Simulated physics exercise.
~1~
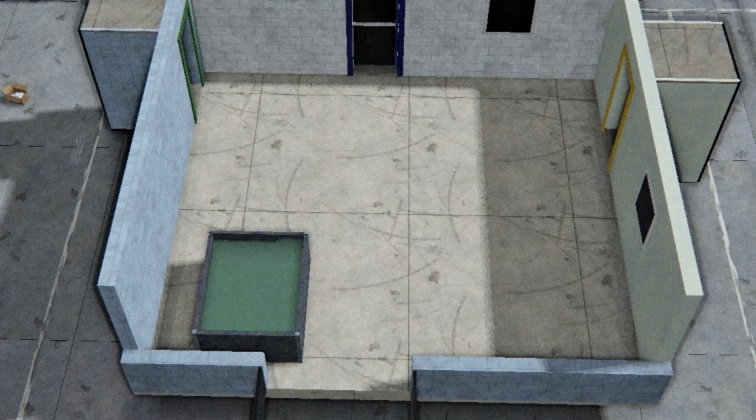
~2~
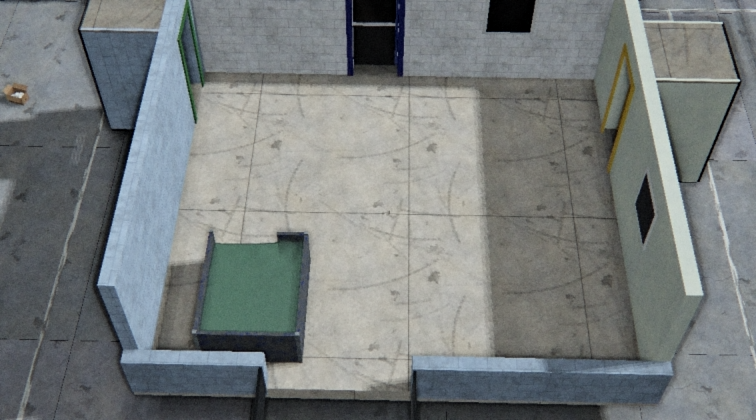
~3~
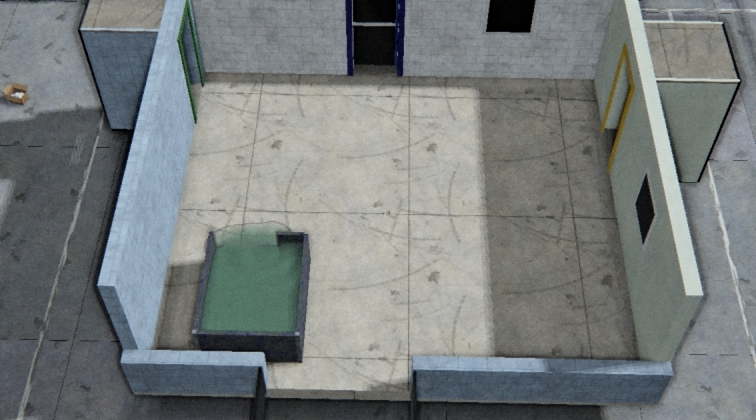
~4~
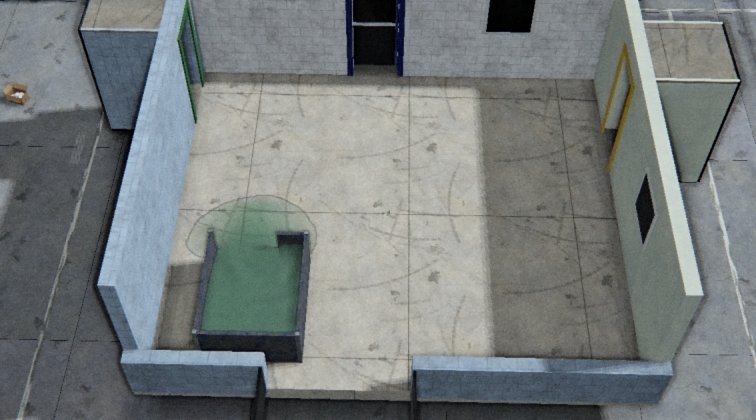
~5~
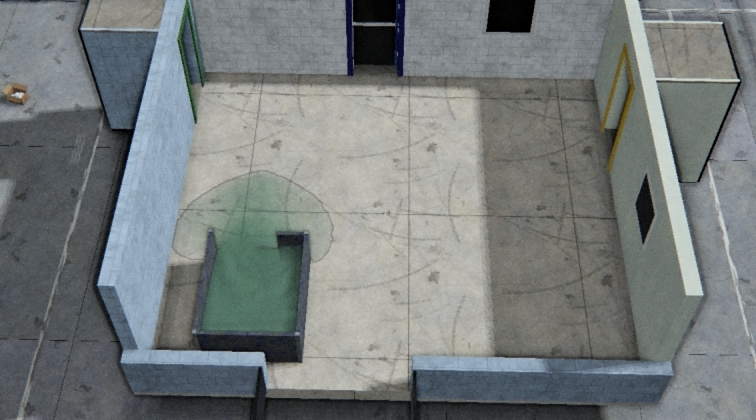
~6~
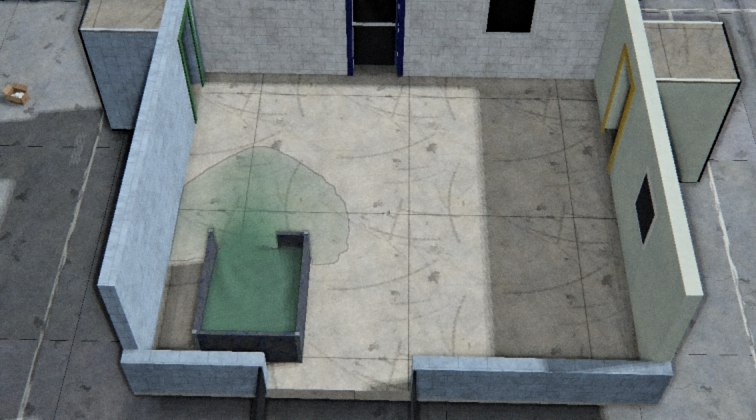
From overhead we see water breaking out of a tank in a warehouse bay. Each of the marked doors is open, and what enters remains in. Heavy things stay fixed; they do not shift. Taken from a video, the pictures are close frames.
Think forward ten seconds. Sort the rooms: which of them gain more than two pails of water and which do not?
The blue door gains more; the yellow door gains no more; the green door gains more.
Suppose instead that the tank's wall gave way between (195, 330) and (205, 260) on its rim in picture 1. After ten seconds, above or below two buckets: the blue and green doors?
Blue door takes less, green door stays under.
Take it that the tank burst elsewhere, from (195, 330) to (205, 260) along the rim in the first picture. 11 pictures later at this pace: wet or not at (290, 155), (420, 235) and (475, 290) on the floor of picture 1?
Going through them, the first would be submerged, the next still bare and the last still bare.
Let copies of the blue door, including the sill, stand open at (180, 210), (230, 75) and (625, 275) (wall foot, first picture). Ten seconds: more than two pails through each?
The three come out over, over and short.
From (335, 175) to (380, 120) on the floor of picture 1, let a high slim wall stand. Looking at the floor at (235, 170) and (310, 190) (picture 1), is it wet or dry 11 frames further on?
Going in the order asked: Inundated, inundated.
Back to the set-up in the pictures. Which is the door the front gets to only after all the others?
The yellow one.
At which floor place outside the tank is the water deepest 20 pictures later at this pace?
My finger goes to (203, 88).
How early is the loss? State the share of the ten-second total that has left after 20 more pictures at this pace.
It works out at roughly 45 per cent.
A moment on, water covers 25 % of the floor; the blue door not reached, the yellow door not reached, the green door wet at the sill, nothing in.
Next, water covers 30 % of the floor; the blue door wet at the sill, nothing in, the yellow door not reached, the green door wet at the sill, nothing in.
Then, water covers 35 % of the floor; the blue door over two buckets in, the yellow door not reached, the green door over two buckets in.
Later, water covers 60 % of the floor; the blue door over two buckets in, the yellow door wet at the sill, nothing in, the green door over two buckets in.
In the end, water covers 80 % of the floor; the blue door over two buckets in, the yellow door wet at the sill, nothing in, the green door far over two buckets in.
